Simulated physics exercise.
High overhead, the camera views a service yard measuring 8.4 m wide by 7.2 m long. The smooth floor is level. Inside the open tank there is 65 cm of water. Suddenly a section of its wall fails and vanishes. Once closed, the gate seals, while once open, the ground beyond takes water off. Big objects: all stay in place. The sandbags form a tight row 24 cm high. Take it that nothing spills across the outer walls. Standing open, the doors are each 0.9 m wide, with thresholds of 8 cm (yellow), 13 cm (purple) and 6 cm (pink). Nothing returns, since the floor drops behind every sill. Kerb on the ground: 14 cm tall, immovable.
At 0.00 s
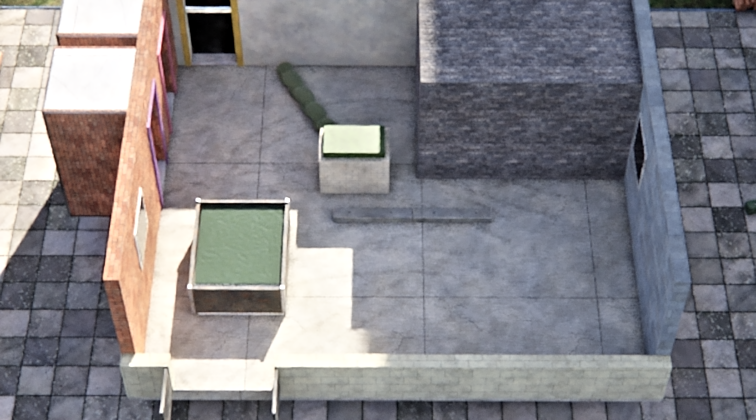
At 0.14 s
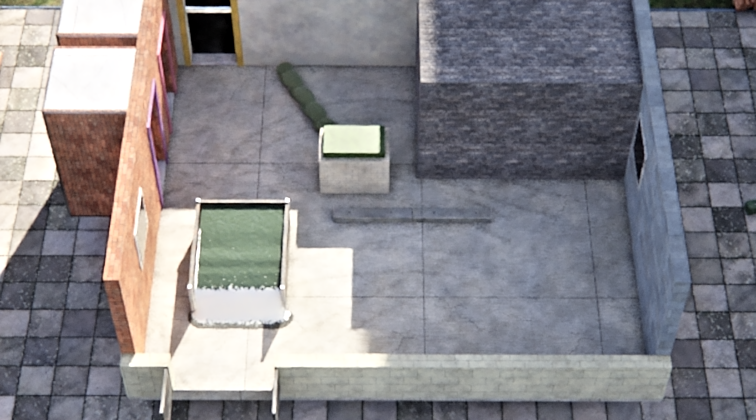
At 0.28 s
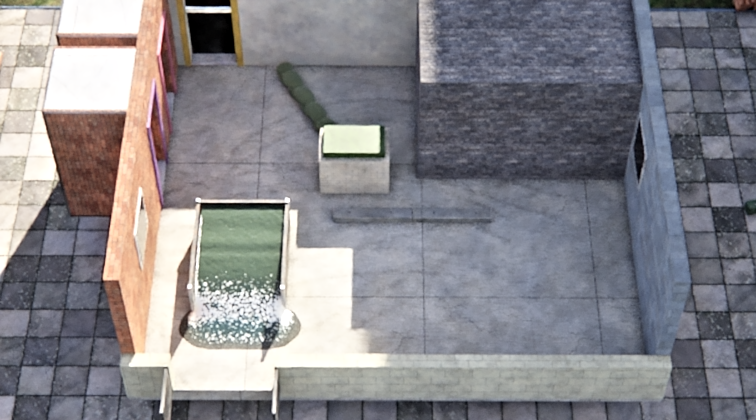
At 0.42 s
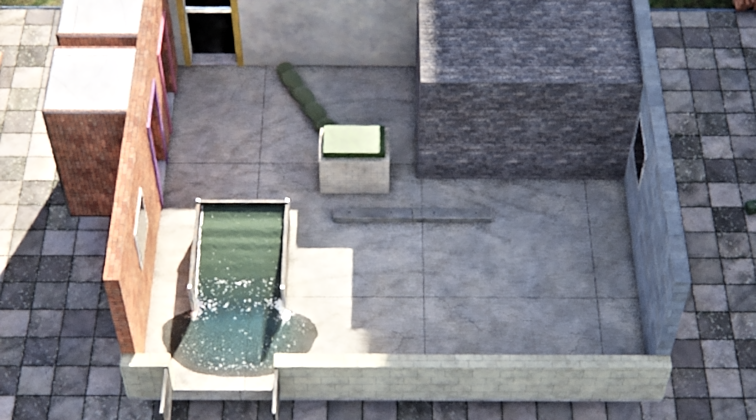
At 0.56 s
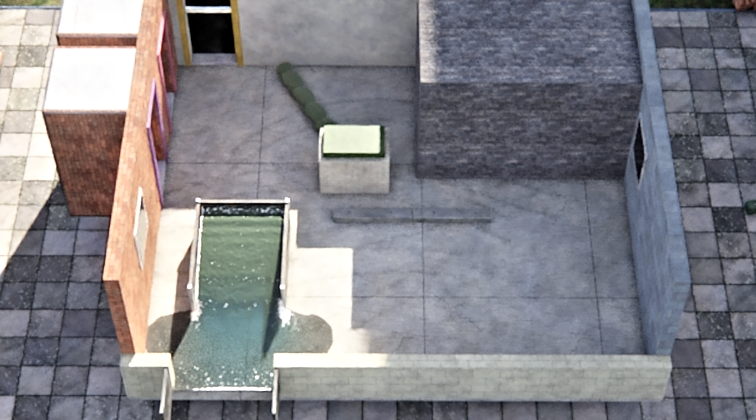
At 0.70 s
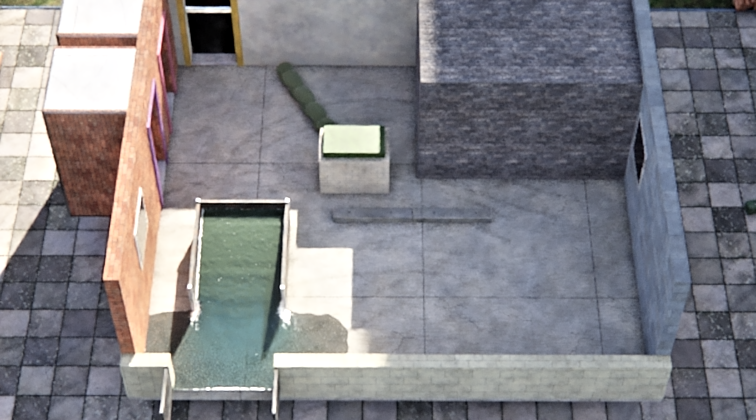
Green water burst from the front of an open tank in a walled yard, foaming at first, then spread across the pale floor and ran through the doorway in the low front wall.
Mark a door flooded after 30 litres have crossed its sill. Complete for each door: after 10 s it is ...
After that time the yellow door is not flooded. After that time the purple door is not flooded. After that time the pink door is not flooded.
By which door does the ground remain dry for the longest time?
That would be the yellow one.
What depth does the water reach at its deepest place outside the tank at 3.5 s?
I'd say near 13 centimetres.
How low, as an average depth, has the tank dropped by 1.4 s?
About 30 centimetres on average.
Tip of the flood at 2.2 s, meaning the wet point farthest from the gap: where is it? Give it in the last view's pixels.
I'd put it near pixel (510, 378) of the last picture.
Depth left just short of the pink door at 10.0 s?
I'd put it near 1.0 cm.
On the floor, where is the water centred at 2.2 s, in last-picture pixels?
Close to (256, 314) in the last picture.
After 1.4 s water covers 10 % of the floor and is deepest (30 cm) near (283, 377); yellow door not reached, purple door not reached, pink door not reached.
After 2.2 s water covers 15 % of the floor and is deepest (22 cm) near (283, 377); yellow door not reached, purple door not reached, pink door not reached.
After 3.5 s water covers 30 % of the floor and is deepest (13 cm) near (143, 377); yellow door not reached, purple door not reached, pink door not reached.
After 6.0 s water covers 40 % of the floor and is deepest (6 cm) near (143, 377); yellow door not reached, purple door 3 cm at the sill, 0 L in, pink door 2 cm at the sill, 0 L in.
After 10.0 s water covers 35 % of the floor and is deepest (4 cm) near (589, 208); yellow door 2 cm at the sill, 0 L in, purple door 1 cm at the sill, 0 L in, pink door 1 cm at the sill, 0 L in.
